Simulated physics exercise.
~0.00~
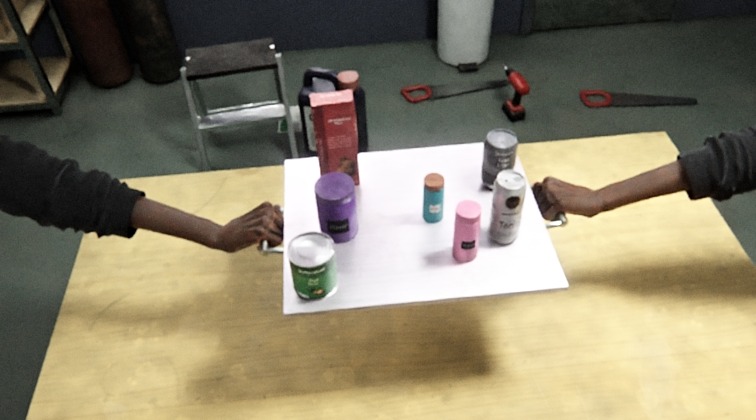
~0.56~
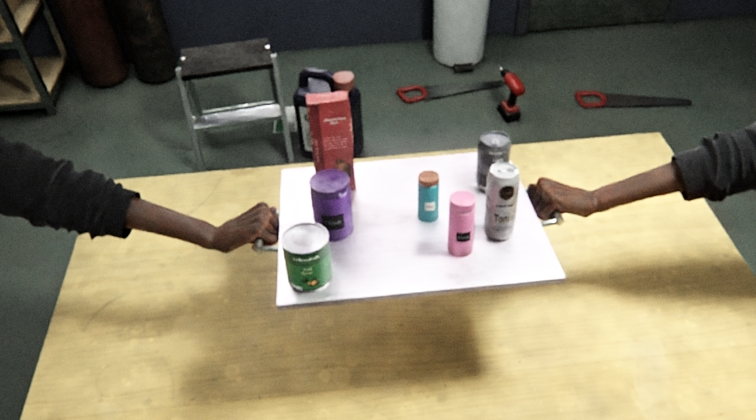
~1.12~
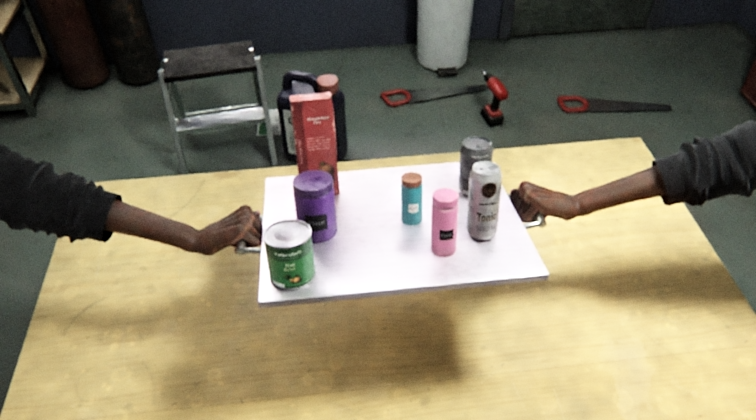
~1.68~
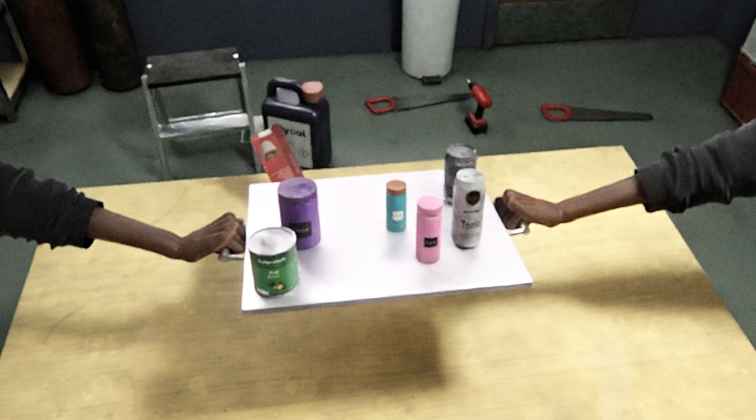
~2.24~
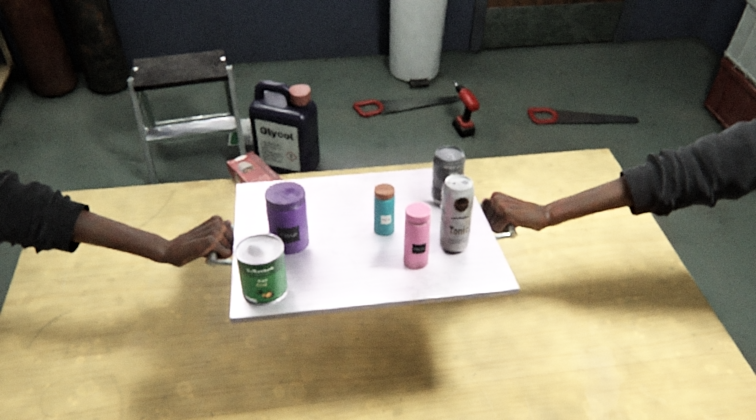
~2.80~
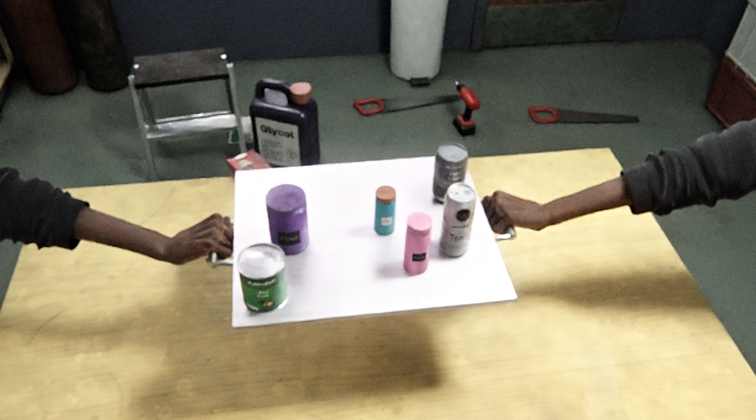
The red packet tips off the tilting tray's far edge while the other six items stay.
